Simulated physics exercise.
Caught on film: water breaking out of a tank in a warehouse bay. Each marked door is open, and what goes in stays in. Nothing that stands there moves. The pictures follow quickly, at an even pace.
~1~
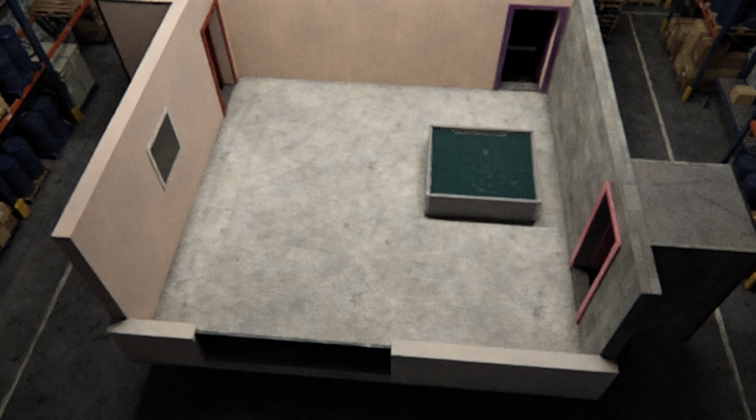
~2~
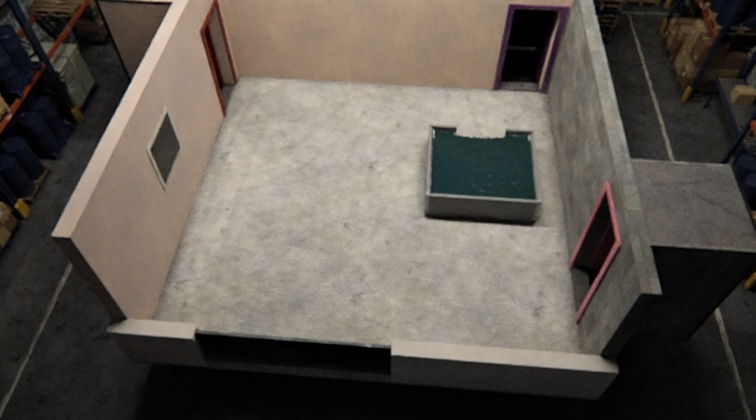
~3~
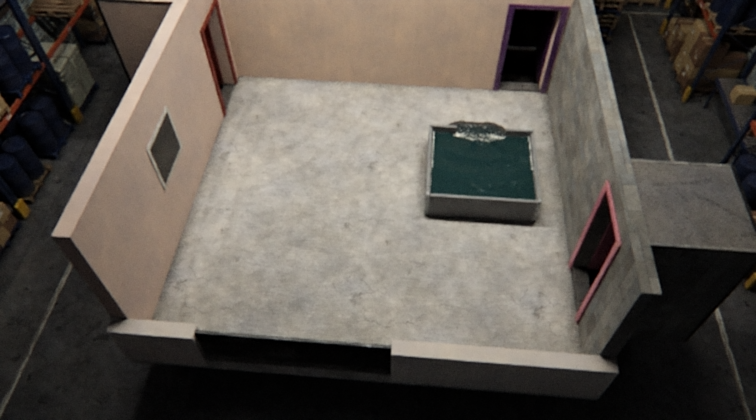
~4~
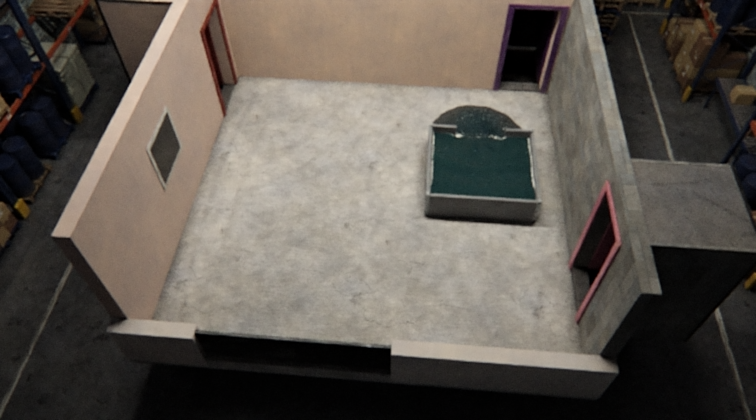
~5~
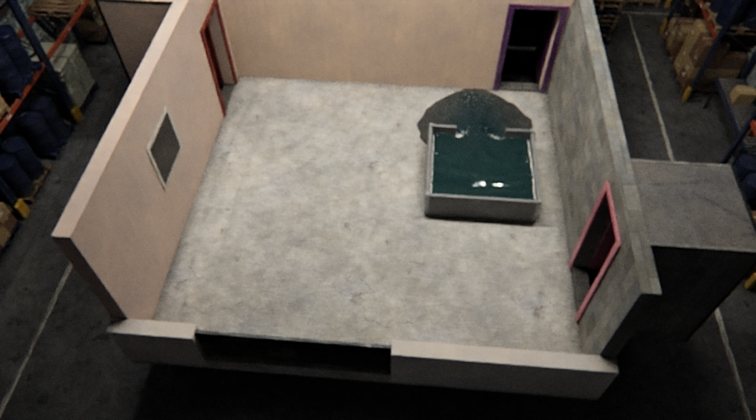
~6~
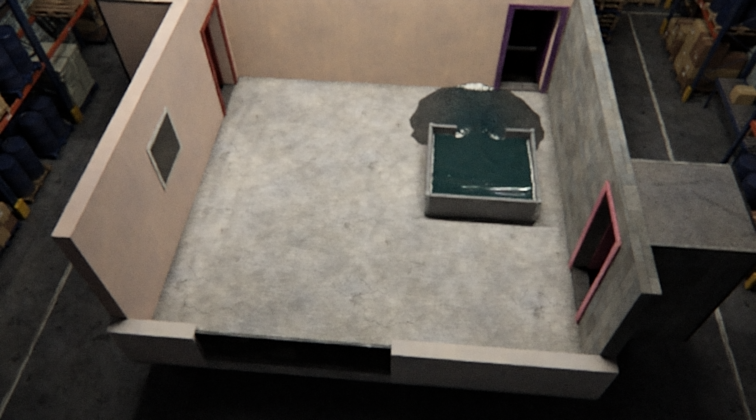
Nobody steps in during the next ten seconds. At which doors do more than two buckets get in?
One by one: The pink door stays under that; the purple door takes more than that; the red door takes more than that.
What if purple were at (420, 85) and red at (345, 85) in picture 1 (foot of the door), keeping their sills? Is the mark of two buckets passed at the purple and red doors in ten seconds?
My reading: Purple door lets more in, red door stays under.
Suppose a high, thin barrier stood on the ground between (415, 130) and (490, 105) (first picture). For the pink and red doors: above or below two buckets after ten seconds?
In short: Pink door is under; red door is under.
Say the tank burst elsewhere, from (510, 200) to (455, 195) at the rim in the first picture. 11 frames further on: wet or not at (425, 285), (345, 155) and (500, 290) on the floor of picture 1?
One after the other: Under water, not flooded, under water.
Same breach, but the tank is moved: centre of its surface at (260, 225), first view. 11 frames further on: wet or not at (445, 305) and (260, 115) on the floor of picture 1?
As listed: Dry, under water.
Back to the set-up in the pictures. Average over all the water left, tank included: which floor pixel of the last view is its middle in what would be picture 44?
At about (424, 145).
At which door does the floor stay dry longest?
That is the one in pink.
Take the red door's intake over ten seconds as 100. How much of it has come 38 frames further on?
I make it 65 per cent.
A moment on, water covers 10 % of the floor; the pink door not reached, the purple door under two buckets in, the red door not reached.
Next, water covers 15 % of the floor; the pink door not reached, the purple door over two buckets in, the red door not reached.
Then, water covers 30 % of the floor; the pink door not reached, the purple door far over two buckets in, the red door under two buckets in.
Later, water covers 50 % of the floor; the pink door wet at the sill, nothing in, the purple door far over two buckets in, the red door over two buckets in.
In the end, water covers 70 % of the floor; the pink door wet at the sill, nothing in, the purple door far over two buckets in, the red door over two buckets in.
